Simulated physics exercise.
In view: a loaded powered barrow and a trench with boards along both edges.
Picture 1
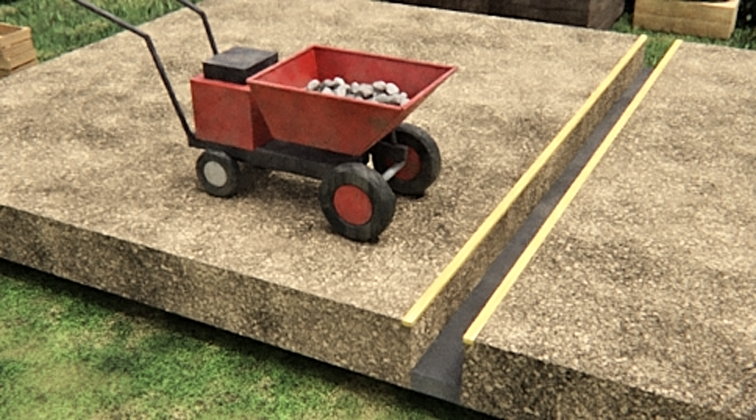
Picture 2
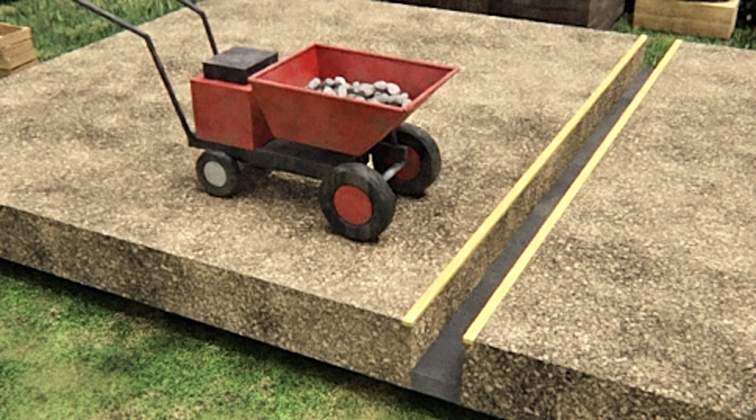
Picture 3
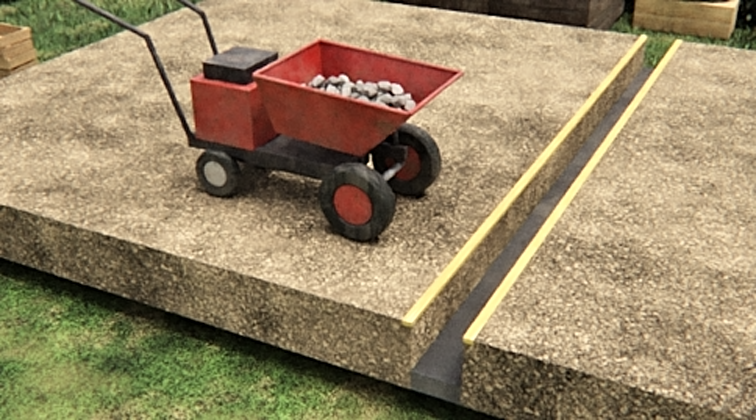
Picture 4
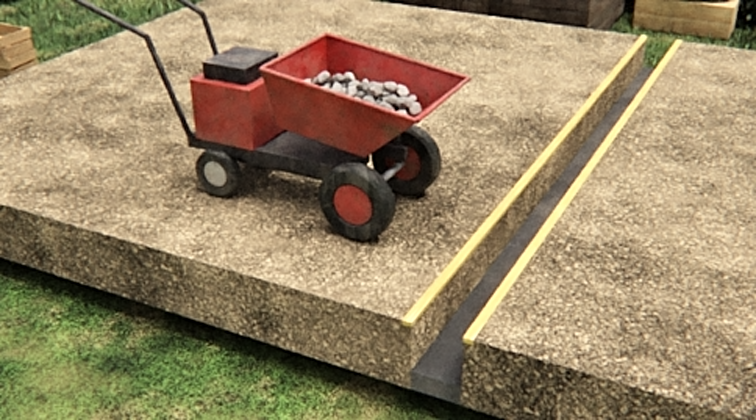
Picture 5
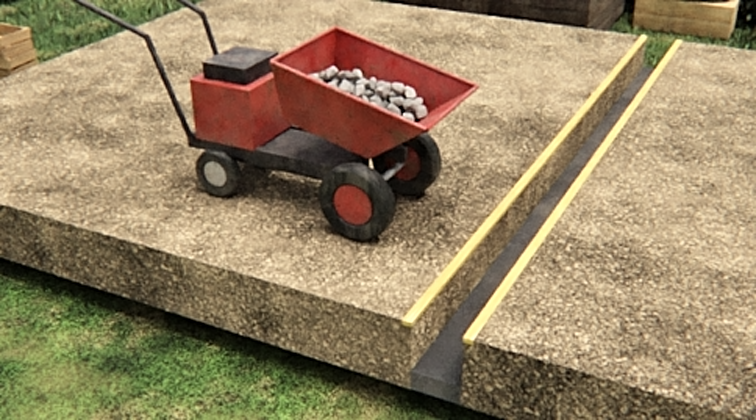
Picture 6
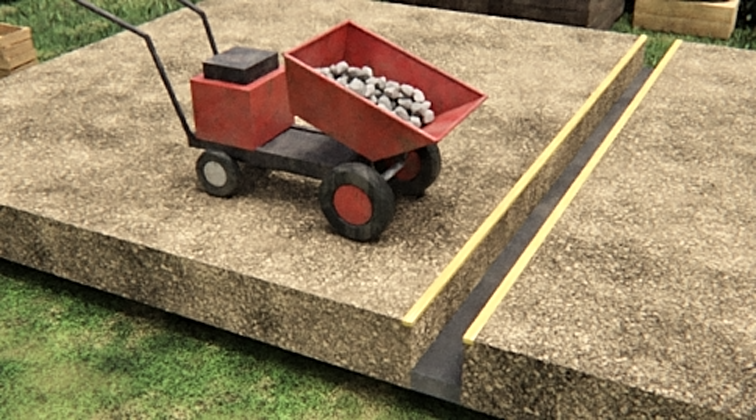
A red skip full of grey stones, mounted on a small four-wheeled powered barrow, sits level at first on a raised slab of speckled brown ground, seen from above at an angle. Black handles rise at the left, grass lies below, and yellow boards edge a narrow dark trench to the right. The skip gradually tilts forward to the right, its back rising, while the wheels and camera stay still.
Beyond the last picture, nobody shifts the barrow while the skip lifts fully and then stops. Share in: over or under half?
Above half.
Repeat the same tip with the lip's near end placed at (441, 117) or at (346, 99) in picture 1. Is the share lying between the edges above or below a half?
Spot 1 gives the minor portion, spot 2 gives the minor portion.
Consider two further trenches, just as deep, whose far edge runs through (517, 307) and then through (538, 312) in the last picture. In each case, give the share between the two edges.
100 %, 100 %.
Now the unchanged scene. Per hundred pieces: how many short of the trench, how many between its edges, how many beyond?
Approximate split: Short 0 percent, between 95 percent, beyond 5 percent.
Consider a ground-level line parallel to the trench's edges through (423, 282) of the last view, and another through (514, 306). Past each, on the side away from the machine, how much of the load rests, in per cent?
I'd put it near 100 in a hundred, then near 0 in a hundred.
Soon after the last picture, skip tipped steeply; all in the skip.
A little later, skip tipped steeply; most in the skip; a small part in or heaped over the trench.
Later still, skip tipped right over; a small part in the skip; most in or heaped over the trench; a small part beyond it.
At rest, skip tipped right over; nearly all in or heaped over the trench; a small part beyond it.
